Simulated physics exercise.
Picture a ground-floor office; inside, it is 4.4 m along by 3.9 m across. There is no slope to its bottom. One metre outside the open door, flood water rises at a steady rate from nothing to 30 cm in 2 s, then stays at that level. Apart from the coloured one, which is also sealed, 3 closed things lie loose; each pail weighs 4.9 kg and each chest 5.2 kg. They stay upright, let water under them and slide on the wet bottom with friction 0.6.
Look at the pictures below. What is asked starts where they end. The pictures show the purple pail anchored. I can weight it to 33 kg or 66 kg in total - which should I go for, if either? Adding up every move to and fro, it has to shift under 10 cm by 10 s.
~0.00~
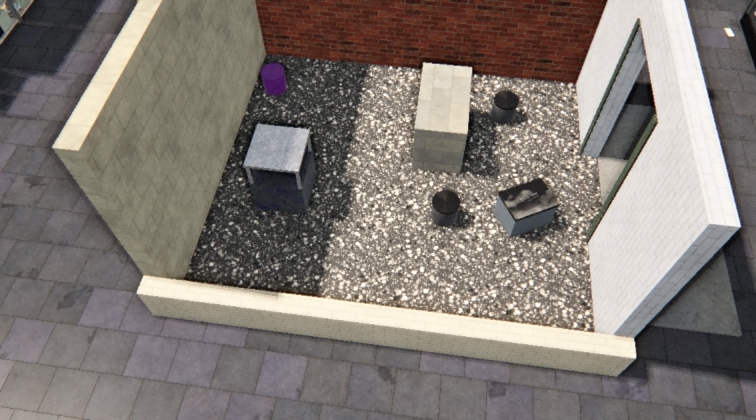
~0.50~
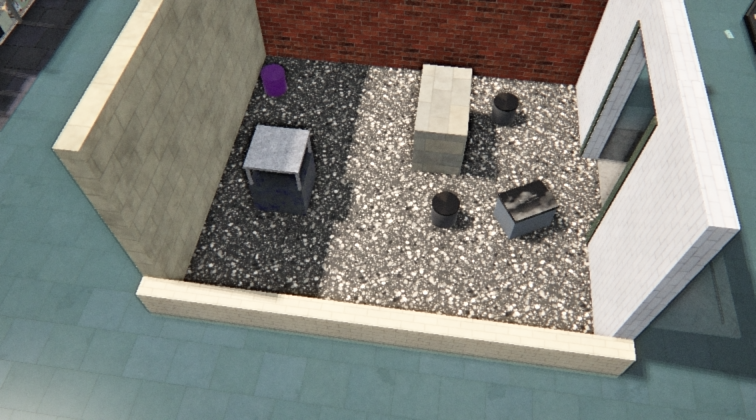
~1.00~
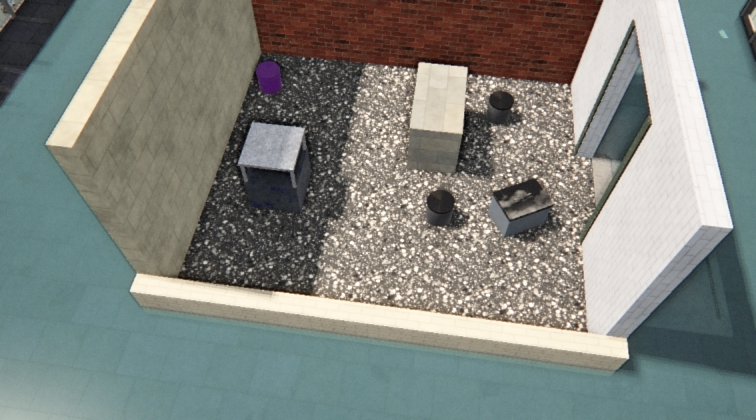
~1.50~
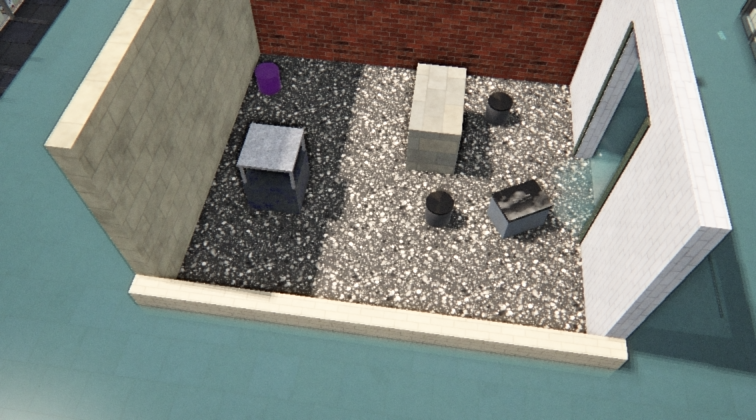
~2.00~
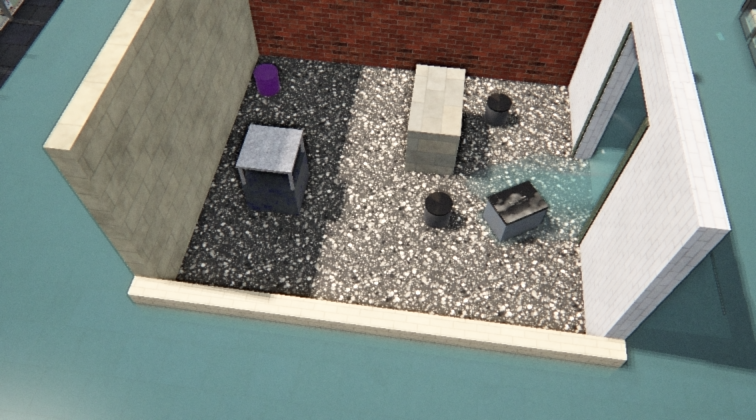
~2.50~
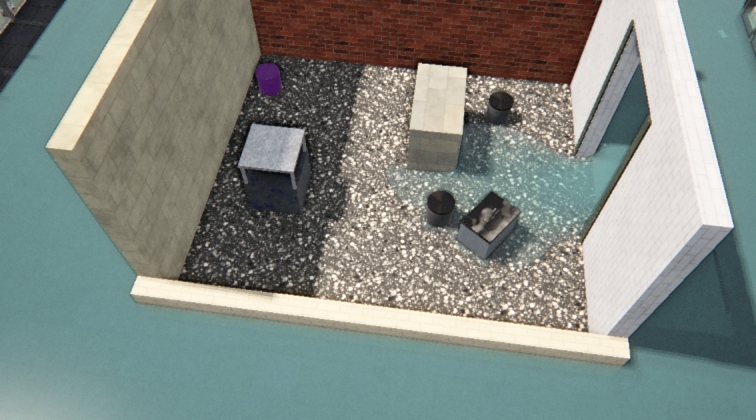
33 kg will do.
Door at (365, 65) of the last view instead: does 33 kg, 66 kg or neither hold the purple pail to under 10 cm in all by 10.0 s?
In that case the smaller load will do.
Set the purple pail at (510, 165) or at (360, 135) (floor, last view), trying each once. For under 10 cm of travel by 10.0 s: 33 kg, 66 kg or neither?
The light mass does it, then the light mass does it.
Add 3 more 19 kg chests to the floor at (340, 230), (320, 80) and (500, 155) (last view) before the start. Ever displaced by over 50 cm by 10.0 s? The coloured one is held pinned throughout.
The first comes out above the threshold, the second above the threshold, the third above the threshold.
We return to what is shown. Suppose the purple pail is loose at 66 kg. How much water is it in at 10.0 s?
About 15 cm.
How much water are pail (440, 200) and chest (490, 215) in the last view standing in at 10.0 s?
Roughly 22 and 16 cm.
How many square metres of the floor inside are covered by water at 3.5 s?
Somewhere around 9.0 m2, roughly.
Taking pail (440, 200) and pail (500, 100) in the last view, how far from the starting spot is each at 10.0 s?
First 250 cm, then 60 cm.
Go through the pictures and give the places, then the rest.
The purple pail at (273, 71), on the bottom; 0.0 m2 under water; 0 of 4 have shifted, in the first frame.
The purple pail at (273, 73), on the bottom; 0.0 m2 under water; 0 of 4 have shifted, in the second frame.
The purple pail at (268, 70), on the bottom; 0.0 m2 under water; 0 of 4 have shifted, in the third frame.
The purple pail at (267, 71) rests on the ground; water covers 0.2 m2; 0 of 4 have shifted, in the fourth frame.
The purple pail at (266, 72) rests on the ground; 1.0 m2 under water; 0 of 4 have shifted, in the fifth frame.
The purple pail at (267, 71) rests on the ground; water covers 2.9 m2; 1 of 4 have shifted, in the sixth frame.
After 3.5 s the purple pail would be 0 cm from its start with 33 kg and 0 cm from its start with 66 kg; 0 cm of water round it then.
After 4.5 s the purple pail would be 0 cm from its start with 33 kg and 0 cm from its start with 66 kg; 0 cm of water round it then.
After 7.0 s the purple pail would be 0 cm from its start with 33 kg and 0 cm from its start with 66 kg; 14 cm of water round it then.
After 10.0 s the purple pail would be 0 cm from its start with 33 kg and 0 cm from its start with 66 kg; 15 cm of water round it then.
